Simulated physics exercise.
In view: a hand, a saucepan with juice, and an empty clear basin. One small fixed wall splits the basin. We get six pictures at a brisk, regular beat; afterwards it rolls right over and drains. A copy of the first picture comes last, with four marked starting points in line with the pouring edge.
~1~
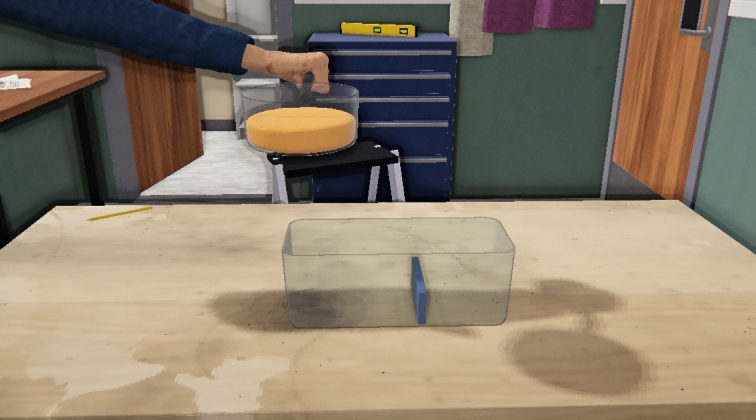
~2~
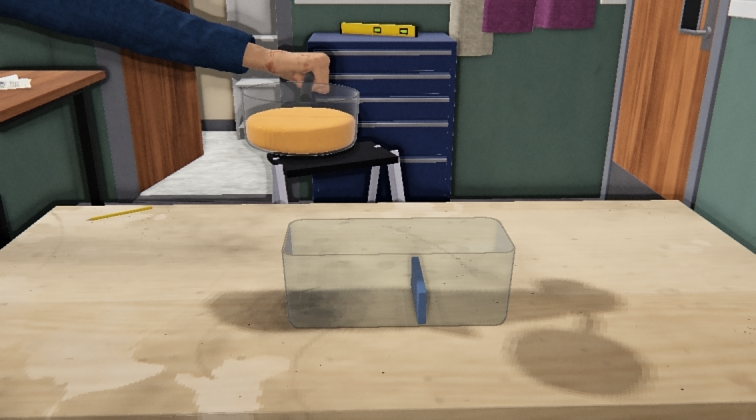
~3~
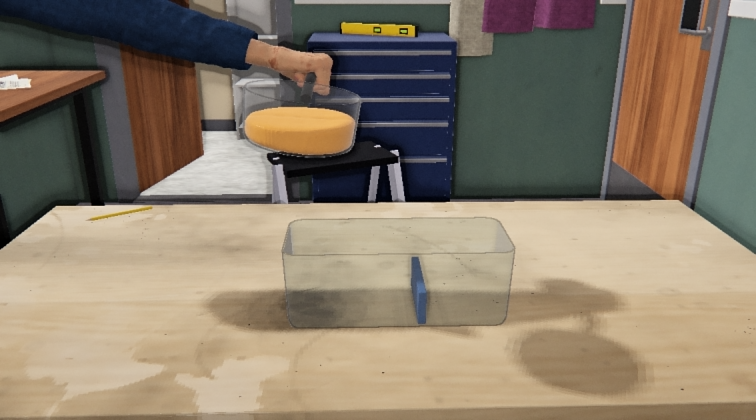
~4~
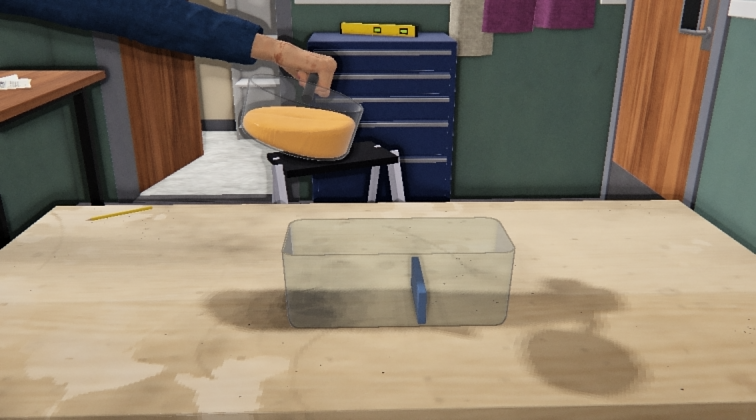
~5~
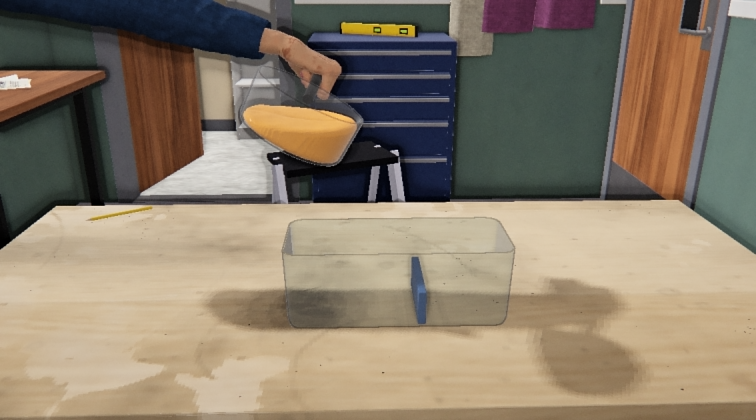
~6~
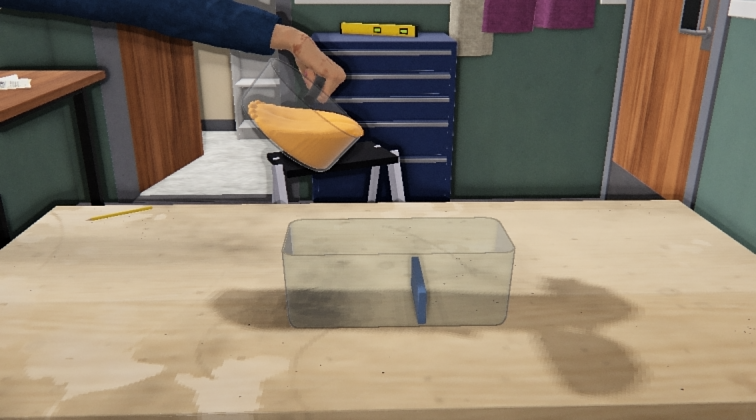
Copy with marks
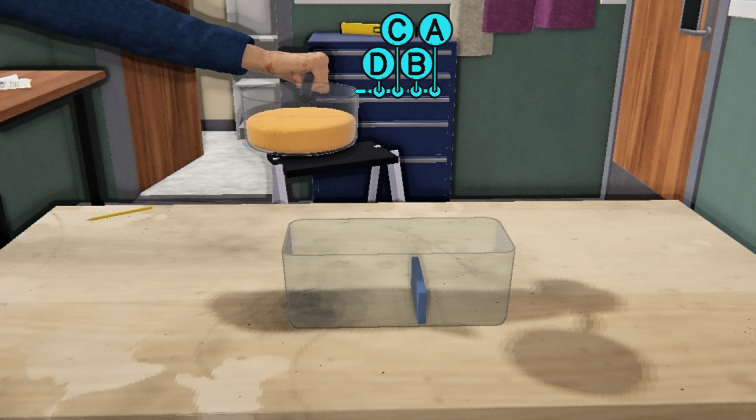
A hand held a clear saucepan of orange juice above a wooden table with an empty clear basin on it, then steadily tilted the pan to the right until the juice reached over its lip.
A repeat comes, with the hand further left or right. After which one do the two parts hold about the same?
Best: C.
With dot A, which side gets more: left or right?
The right side.
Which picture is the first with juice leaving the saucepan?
Picture 6.
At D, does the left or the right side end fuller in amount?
The left one.
In cyan, A at (434, 91); B at (416, 91); C at (397, 91); D at (379, 91).
If A is chosen, about 10 % ends left of the wall and 85 % right of it; 5 % is lost outside.
If B is chosen, about 27 % ends left of the wall and 70 % right of it; 3 % is lost outside.
If C is chosen, about 47 % ends left of the wall and 51 % right of it.
If D is chosen, about 74 % ends left of the wall and 22 % right of it; 3 % is lost outside.
